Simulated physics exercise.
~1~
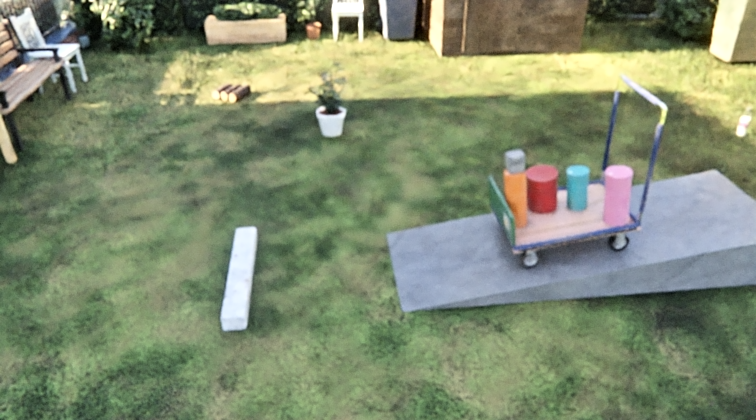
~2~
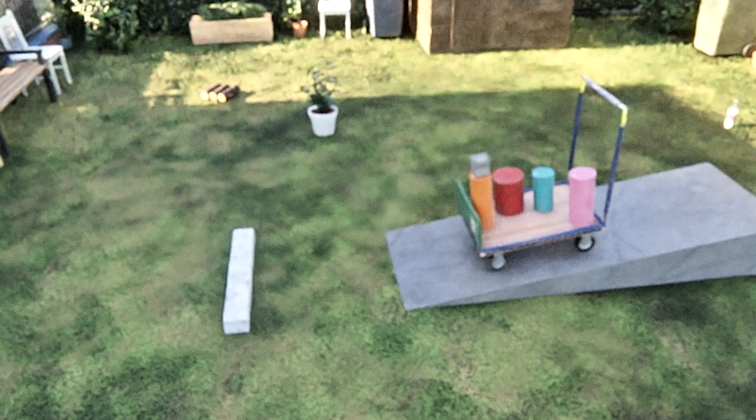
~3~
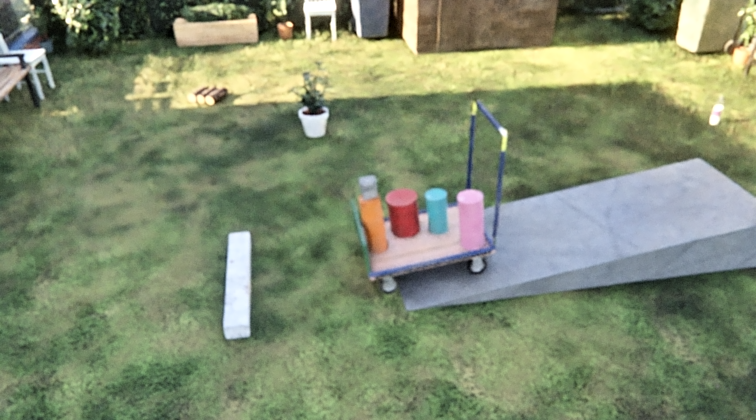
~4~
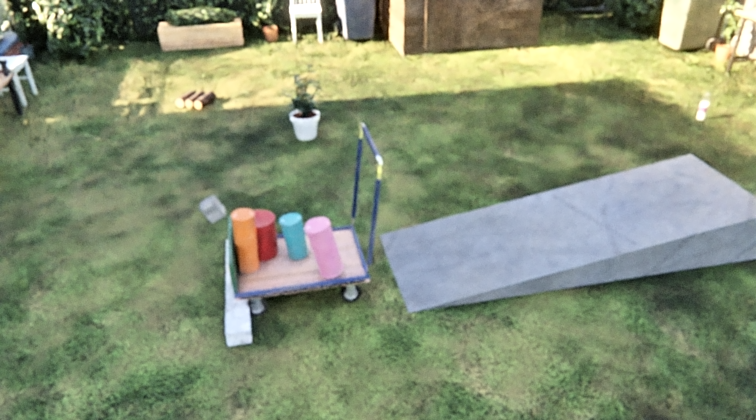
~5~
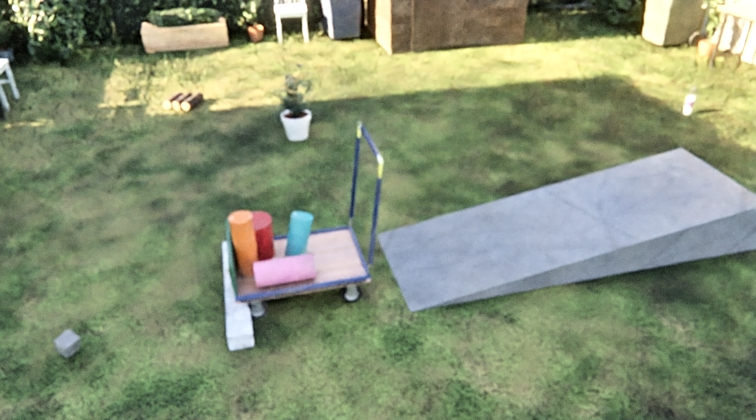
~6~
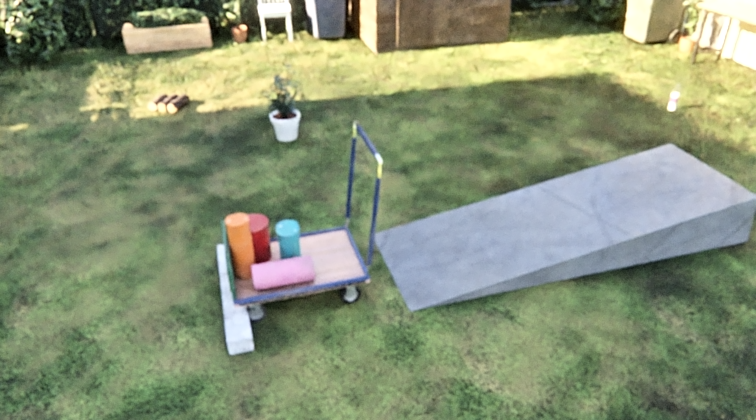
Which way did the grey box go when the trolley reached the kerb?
The grey box went to the left, flying off past the kerb and coming down on the grass.
